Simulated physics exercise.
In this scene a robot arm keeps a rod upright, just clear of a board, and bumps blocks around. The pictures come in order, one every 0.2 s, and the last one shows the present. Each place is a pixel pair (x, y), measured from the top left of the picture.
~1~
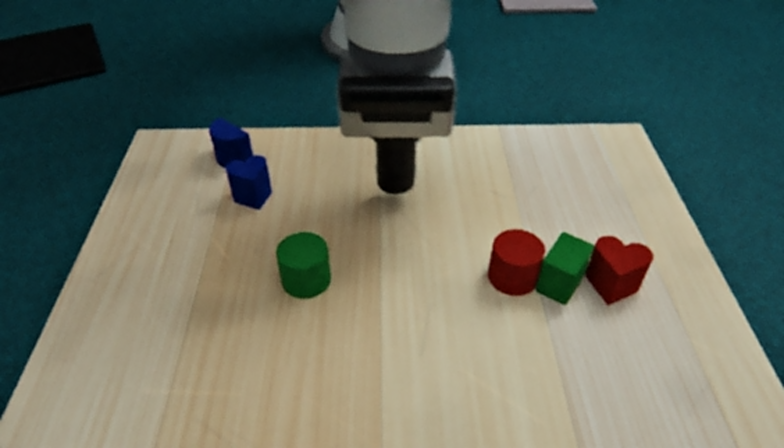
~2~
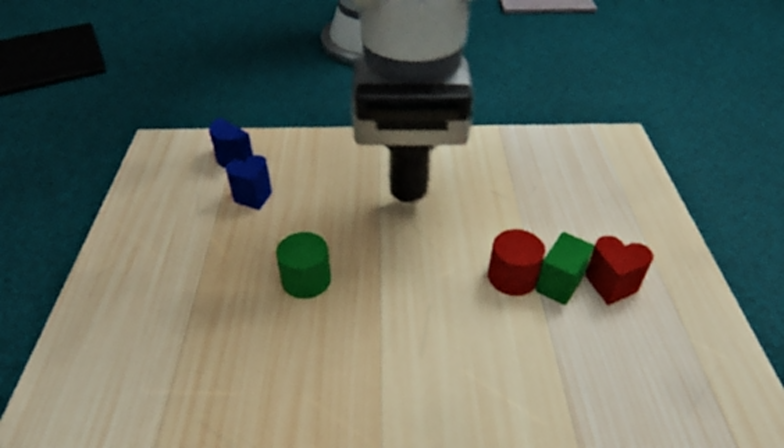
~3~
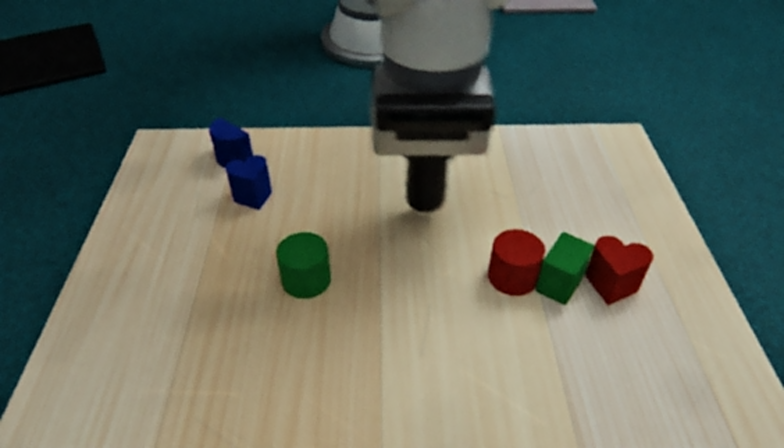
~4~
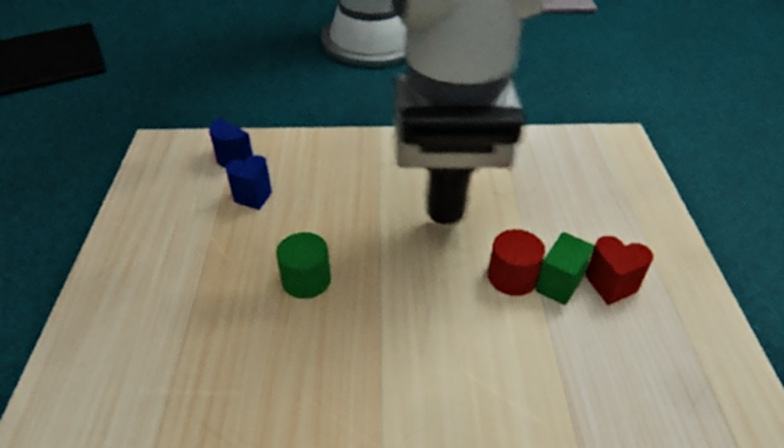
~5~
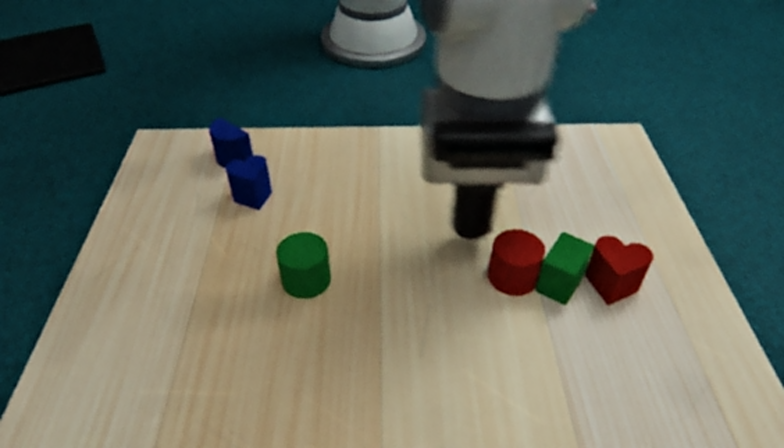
Robot arm with a dark rod moving right and nearer over a wooden board, blue, green and red blocks staying still.
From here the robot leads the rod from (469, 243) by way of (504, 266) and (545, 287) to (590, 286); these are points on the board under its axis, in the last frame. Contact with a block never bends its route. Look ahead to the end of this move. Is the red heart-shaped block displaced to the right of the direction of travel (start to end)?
No
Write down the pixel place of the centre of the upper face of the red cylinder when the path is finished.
The middle of its upper face should be somewhere near (579, 298).
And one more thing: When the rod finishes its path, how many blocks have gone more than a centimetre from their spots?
That makes 3 blocks or more.
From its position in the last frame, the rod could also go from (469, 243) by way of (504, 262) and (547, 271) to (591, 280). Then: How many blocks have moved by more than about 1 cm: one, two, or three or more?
Three or more shift.
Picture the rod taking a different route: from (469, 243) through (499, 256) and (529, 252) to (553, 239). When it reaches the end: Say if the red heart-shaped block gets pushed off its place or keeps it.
Left where it is.
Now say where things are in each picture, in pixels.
Lower end of the rod (396, 183), tops of blocks, red cylinder (519, 246), green oblong (569, 252), red heart-shaped block (624, 253), in the first picture.
Rod (409, 191), blocks as before, in the second picture.
Rod (426, 200), blocks as before, in the third picture.
Rod (446, 212), blocks as before, in the fourth picture.
Rod (471, 227), red cylinder (519, 246), green oblong (569, 252), red heart-shaped block (624, 253), in the fifth picture.
On the path given first. One third of the way, rod (508, 250); red cylinder (544, 267); green oblong (587, 261), turned 55° anticlockwise.
Two thirds of the way, rod (550, 271); red cylinder (572, 295); green oblong (606, 267), turned 60° anticlockwise; red heart-shaped block (636, 254).
At the end, rod (596, 270); red cylinder (579, 298); green oblong (652, 269), turned 45° anticlockwise; red heart-shaped block (682, 255).
